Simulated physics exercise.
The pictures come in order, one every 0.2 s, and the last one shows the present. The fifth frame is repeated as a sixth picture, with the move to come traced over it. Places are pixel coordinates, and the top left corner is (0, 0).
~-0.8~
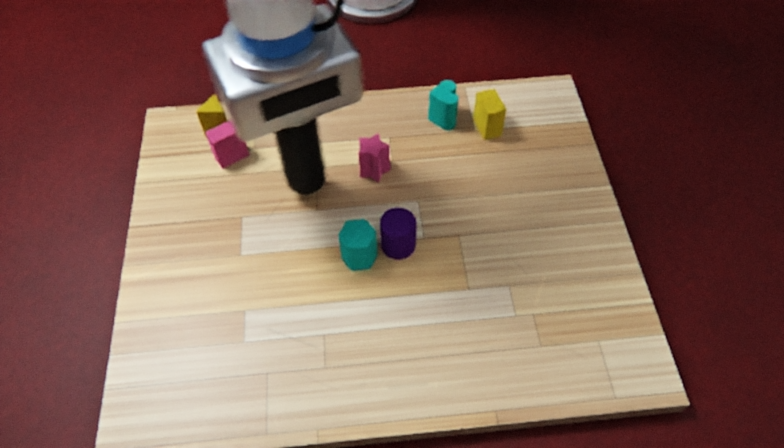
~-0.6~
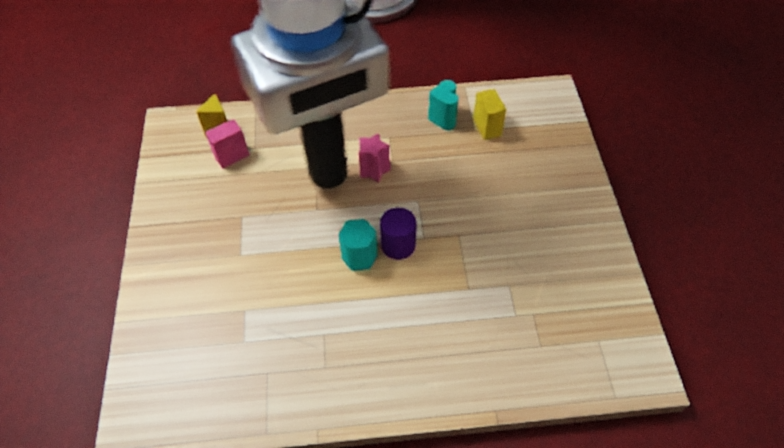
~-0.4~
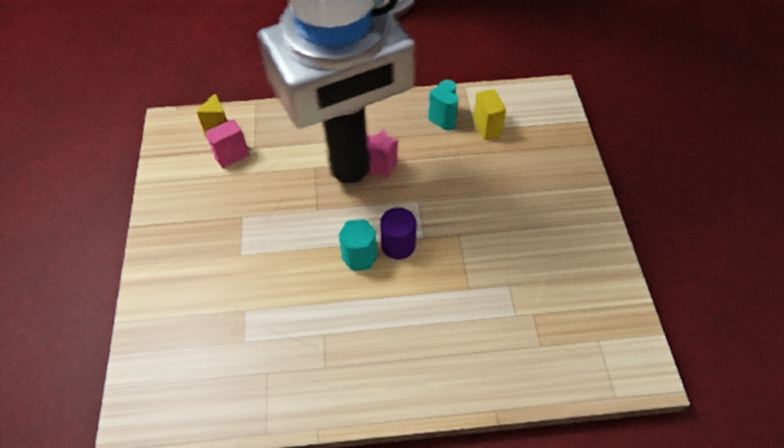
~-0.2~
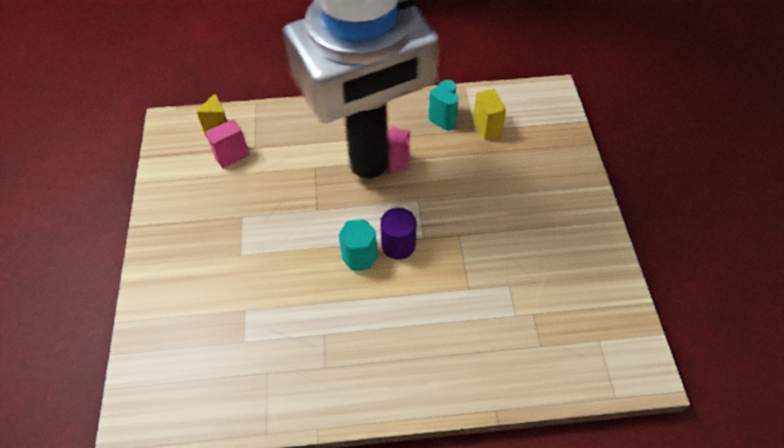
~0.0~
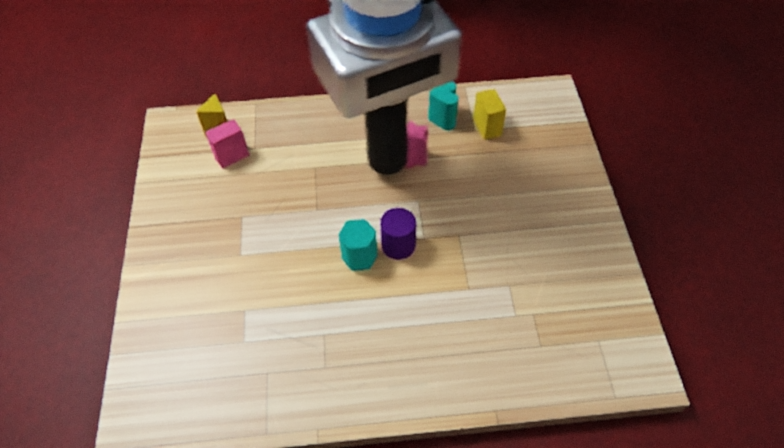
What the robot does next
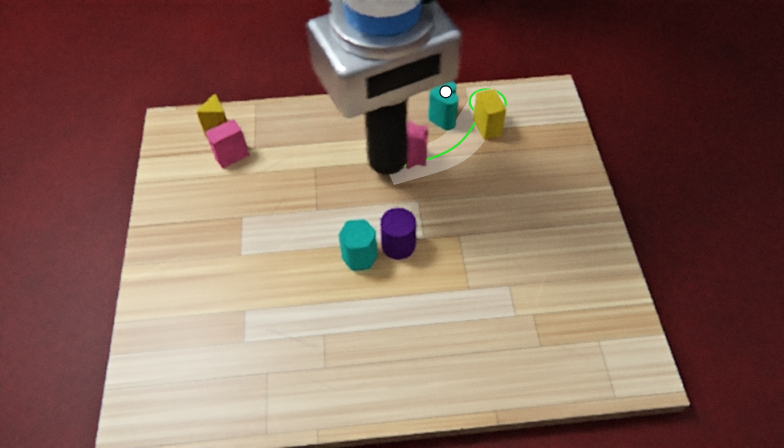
A light wooden board on a dark red surface is seen from above at an angle. Pink and yellow blocks sit at the upper left, turquoise and yellow ones at the upper right, a pink star near the top middle, and teal and purple ones near the centre. The camera stays still as a robot arm's black tool slides right and pushes the star a short way rightward.
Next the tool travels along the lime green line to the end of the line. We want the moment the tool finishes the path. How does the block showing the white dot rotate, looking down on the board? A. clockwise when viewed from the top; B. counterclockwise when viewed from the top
B: Counterclockwise when viewed from the top.
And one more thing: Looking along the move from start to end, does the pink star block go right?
My answer is yes.
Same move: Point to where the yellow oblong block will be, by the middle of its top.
It should be at about (542, 71).
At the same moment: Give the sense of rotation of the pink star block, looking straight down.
From the top: Clockwise.
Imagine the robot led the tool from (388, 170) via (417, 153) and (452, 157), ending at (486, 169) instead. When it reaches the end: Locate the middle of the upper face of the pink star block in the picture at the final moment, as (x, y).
By then it is at (476, 114).
Drawn move, from (388, 170) by way of (434, 157) and (468, 133) to (488, 102); the dot is on the turquoise heart.
The first path, step by step. One third of the way, tool (435, 147); pink star block (462, 118).
Two thirds of the way, tool (470, 122); pink star block (500, 98); turquoise heart (446, 87), turned 25° anticlockwise; yellow oblong block (516, 86), turned 40° anticlockwise.
At the end, tool (489, 92); purple circle still; pink star block (522, 77), turned 35° clockwise; turquoise heart (449, 81), turned 70° anticlockwise; yellow oblong block (542, 71), turned 15° anticlockwise.
